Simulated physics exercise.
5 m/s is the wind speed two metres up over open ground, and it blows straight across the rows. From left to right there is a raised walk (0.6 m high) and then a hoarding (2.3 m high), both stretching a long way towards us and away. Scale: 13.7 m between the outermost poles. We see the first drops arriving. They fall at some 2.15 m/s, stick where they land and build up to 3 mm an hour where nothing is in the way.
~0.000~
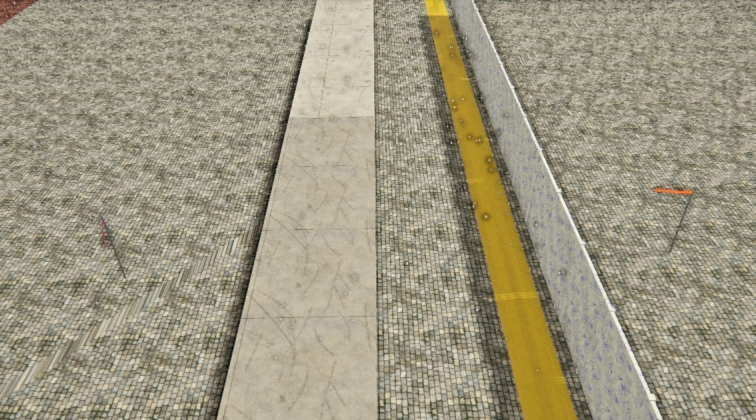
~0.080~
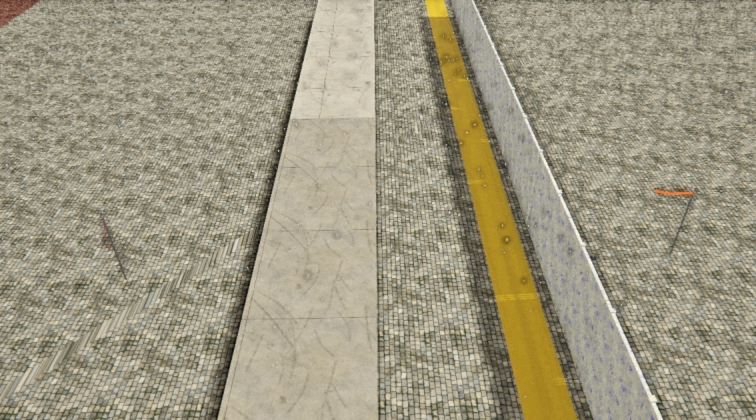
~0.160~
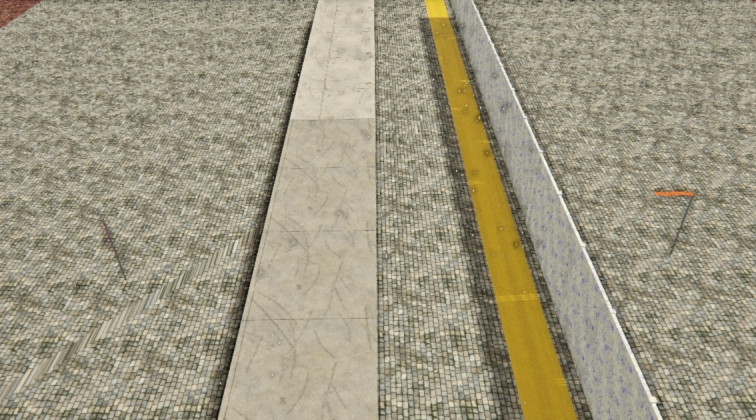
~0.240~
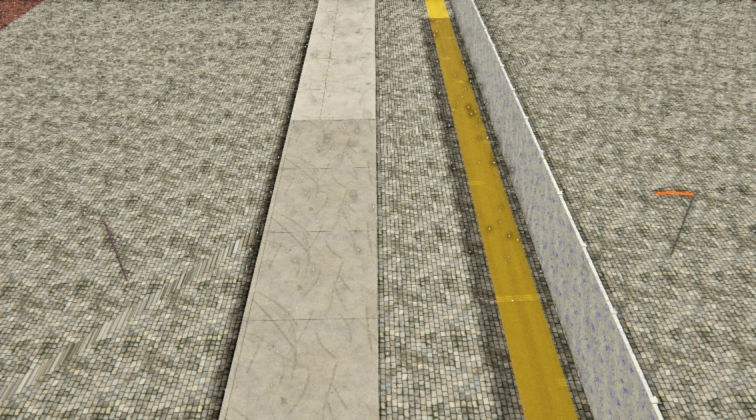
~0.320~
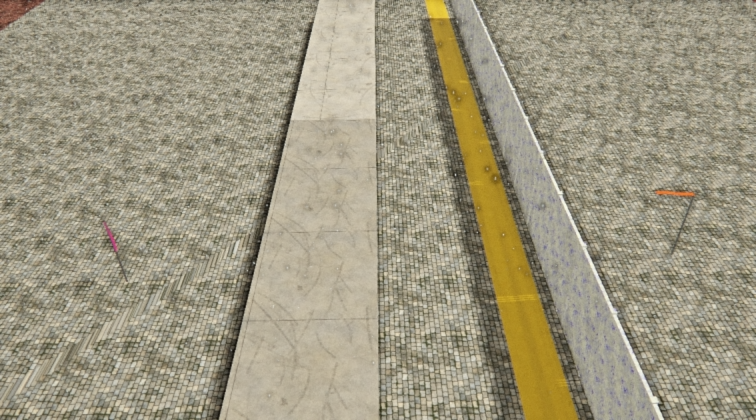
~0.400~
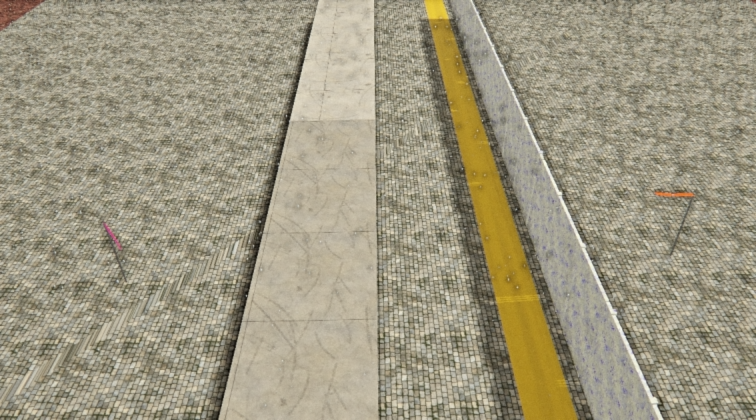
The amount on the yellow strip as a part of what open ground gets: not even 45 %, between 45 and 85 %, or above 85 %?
Size: Less than 45 %.
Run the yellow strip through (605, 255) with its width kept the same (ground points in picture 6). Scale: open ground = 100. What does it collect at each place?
It would get around 100 percent.
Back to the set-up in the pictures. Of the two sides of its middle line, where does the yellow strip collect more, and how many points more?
Result: Left section leads by approx. 25 points.
In 10 minutes the yellow strip collects 0.1 mm against 0.5 mm in the open.
In 30 minutes the yellow strip collects 0.4 mm against 1.5 mm in the open.
In 60 minutes the yellow strip collects 0.9 mm against 3.0 mm in the open, so the yellow strip has 29 % of the open amount; the left half of it has 43 %, the right half 15 %.
